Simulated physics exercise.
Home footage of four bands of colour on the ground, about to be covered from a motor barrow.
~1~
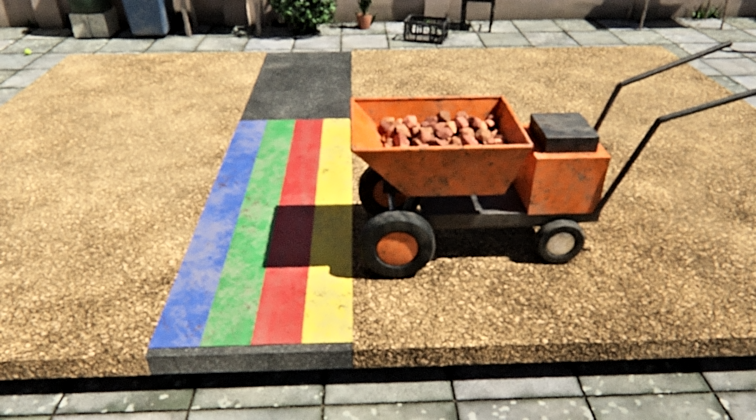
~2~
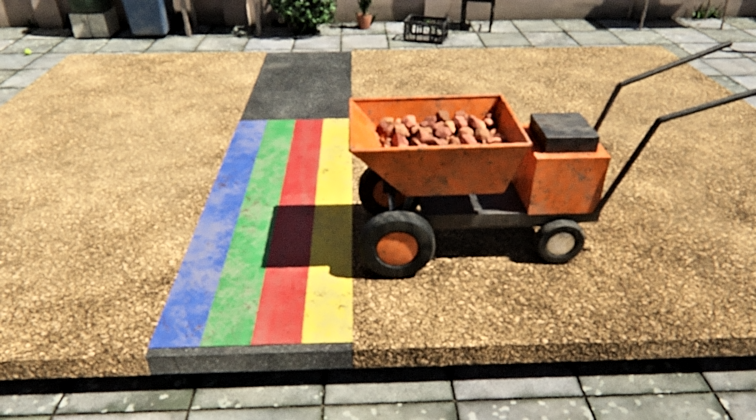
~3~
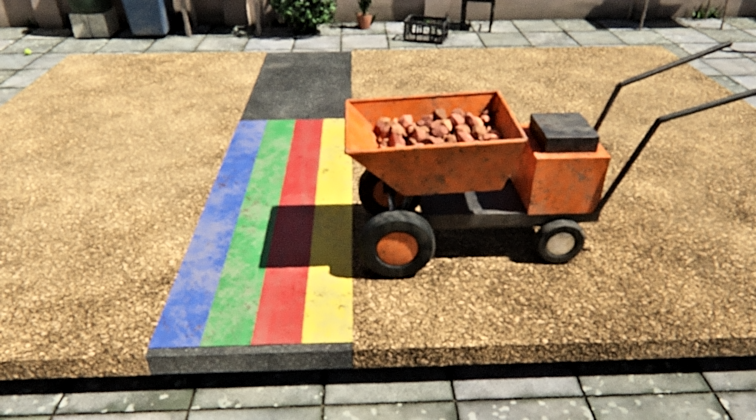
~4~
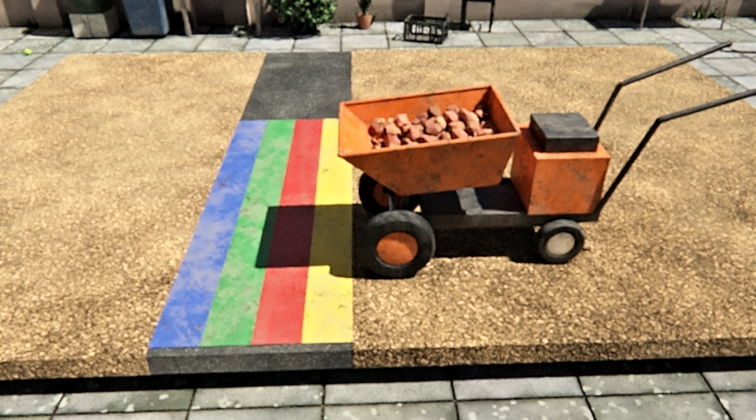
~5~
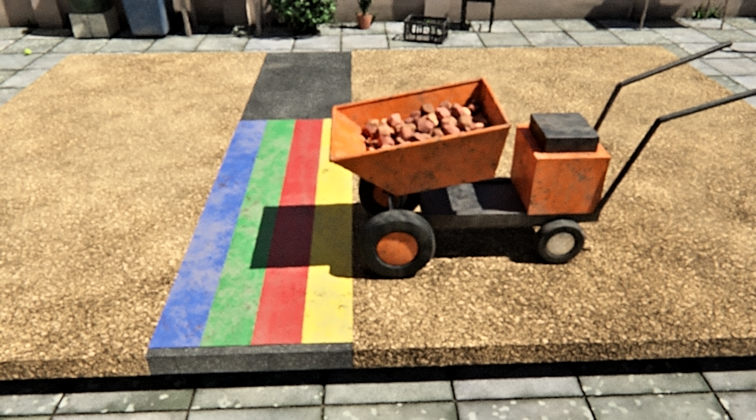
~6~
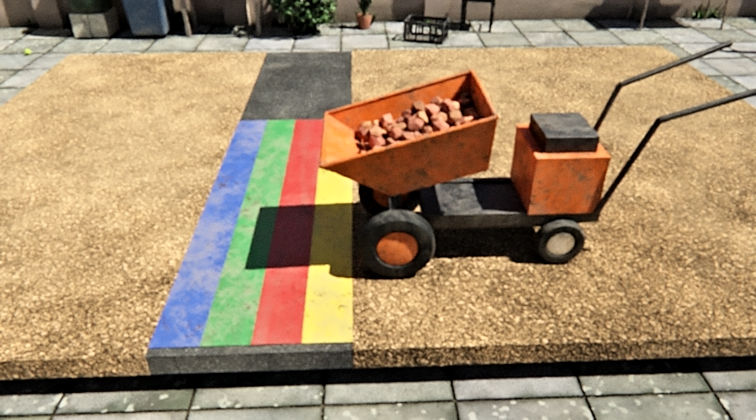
On a paved yard, an orange skip of rubble tilts leftward beside four coloured strips.
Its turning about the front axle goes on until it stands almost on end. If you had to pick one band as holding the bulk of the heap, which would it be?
I would pick green.
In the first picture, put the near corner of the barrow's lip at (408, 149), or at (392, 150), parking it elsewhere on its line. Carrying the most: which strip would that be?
First place: The red one; second place: Red.
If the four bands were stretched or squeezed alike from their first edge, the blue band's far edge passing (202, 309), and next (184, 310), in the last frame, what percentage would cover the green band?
Roughly 30 % and 40 %.
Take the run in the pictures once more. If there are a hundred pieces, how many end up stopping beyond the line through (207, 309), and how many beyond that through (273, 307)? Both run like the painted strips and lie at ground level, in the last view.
In turn 30 and 80 in a hundred.
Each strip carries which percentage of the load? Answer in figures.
Yellow strip 0 %, red strip 15 %, green strip 40 %, blue strip 20 %.
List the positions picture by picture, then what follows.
The first frame shows lip of the skip at (352, 150), level; top of the load at (444, 133), lumps of rubble; yellow strip at (329, 301); red strip at (282, 303); green strip at (235, 304); blue strip at (188, 306).
The second frame shows lip of the skip at (351, 151), level; top of the load at (443, 133).
The third frame shows lip of the skip at (346, 153), tipped barely; top of the load at (461, 133).
The fourth frame shows lip of the skip at (340, 156), tipped a little; top of the load at (455, 129).
The fifth frame shows lip of the skip at (331, 161), tipped a little; top of the load at (448, 126).
The sixth frame shows lip of the skip at (321, 167), tipped clearly; top of the load at (454, 122); yellow strip at (329, 301); red strip at (282, 303); green strip at (235, 304); blue strip at (188, 306).
Soon, skip tipped steeply; all in the skip.
A while on, skip tipped right over; most in the skip; a small part over the red strip; a small part over the green strip.
Towards the end, skip tipped right over; about a quarter in the skip; a small part over the red strip; about a third over the green strip; about a quarter over the blue strip; a small part off the paint.
Finally, skip tipped right over; about a quarter in the skip; none over the yellow strip; a small part over the red strip; about a third over the green strip; about a quarter over the blue strip; a small part off the paint.
